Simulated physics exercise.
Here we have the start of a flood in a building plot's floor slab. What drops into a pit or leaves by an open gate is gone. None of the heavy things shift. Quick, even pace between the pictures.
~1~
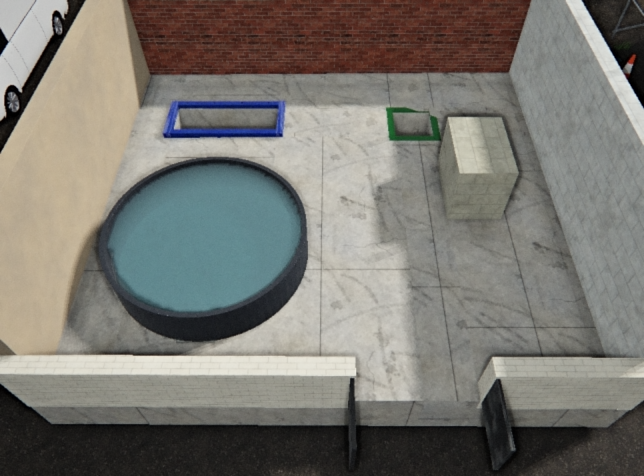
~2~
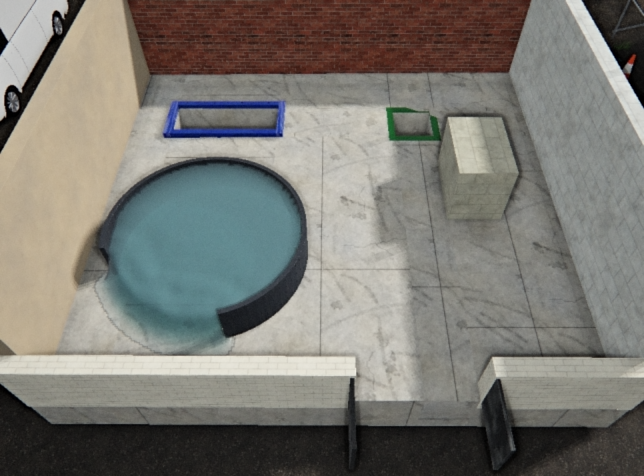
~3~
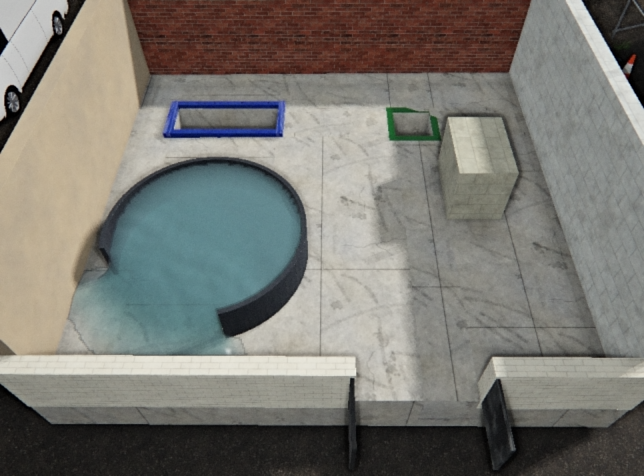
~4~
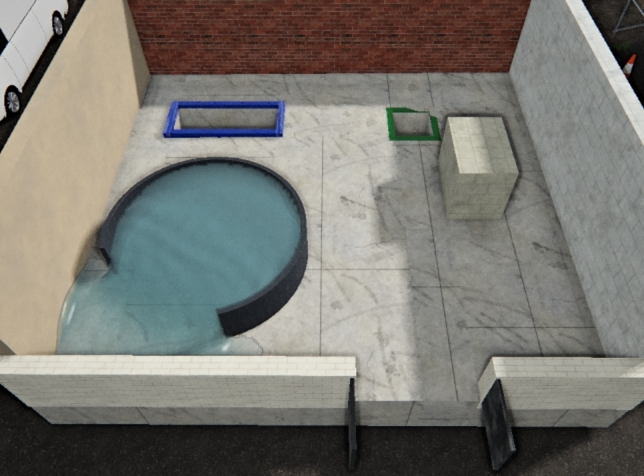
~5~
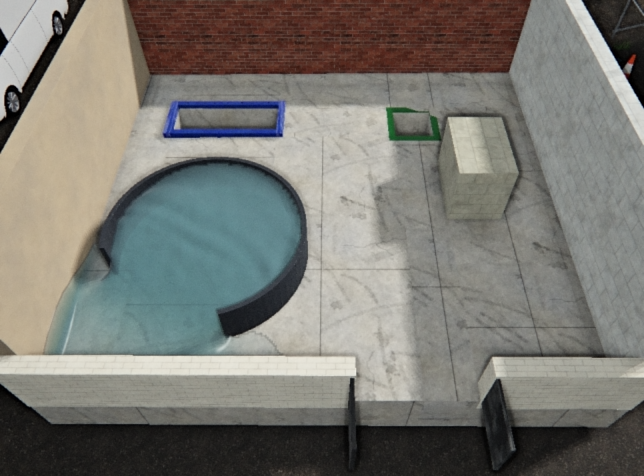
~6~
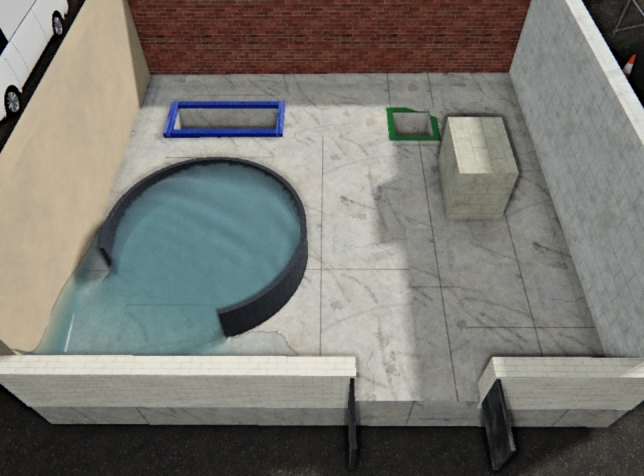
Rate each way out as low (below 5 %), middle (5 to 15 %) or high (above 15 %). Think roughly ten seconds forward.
Ratings - gate: Low; green pit: Low; blue pit: Low.
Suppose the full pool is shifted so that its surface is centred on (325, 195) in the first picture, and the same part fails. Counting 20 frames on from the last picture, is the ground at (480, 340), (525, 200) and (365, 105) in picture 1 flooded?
In sequence: Inundated, next unflooded, then unflooded.
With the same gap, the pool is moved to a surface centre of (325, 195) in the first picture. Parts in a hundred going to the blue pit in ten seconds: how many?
Share in the blue pit - 8 %.
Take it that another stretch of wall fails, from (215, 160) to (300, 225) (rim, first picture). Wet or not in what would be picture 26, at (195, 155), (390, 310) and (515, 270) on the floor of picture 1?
Soaked, then unsoaked, then soaked.
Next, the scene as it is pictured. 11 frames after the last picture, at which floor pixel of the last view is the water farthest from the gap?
Look around (481, 332).
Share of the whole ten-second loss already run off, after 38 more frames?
40 per cent.
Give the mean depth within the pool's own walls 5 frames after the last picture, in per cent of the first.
66 percent or so.
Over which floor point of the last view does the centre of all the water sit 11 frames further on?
Around pixel (181, 289) of the last picture.
A moment on, water covers 15 % of the floor; the gate 0 %, the green pit 0 %, the blue pit 0 %.
Next, water covers 25 % of the floor; the gate 0 %, the green pit 0 %, the blue pit 0 %.
Then, water covers 50 % of the floor; the gate 1 %, the green pit 0 %, the blue pit 1 %.
Later, water covers 80 % of the floor; the gate 2 %, the green pit 0 %, the blue pit 2 %.
In the end, water covers 95 % of the floor; the gate 3 %, the green pit 3 %, the blue pit 2 %.
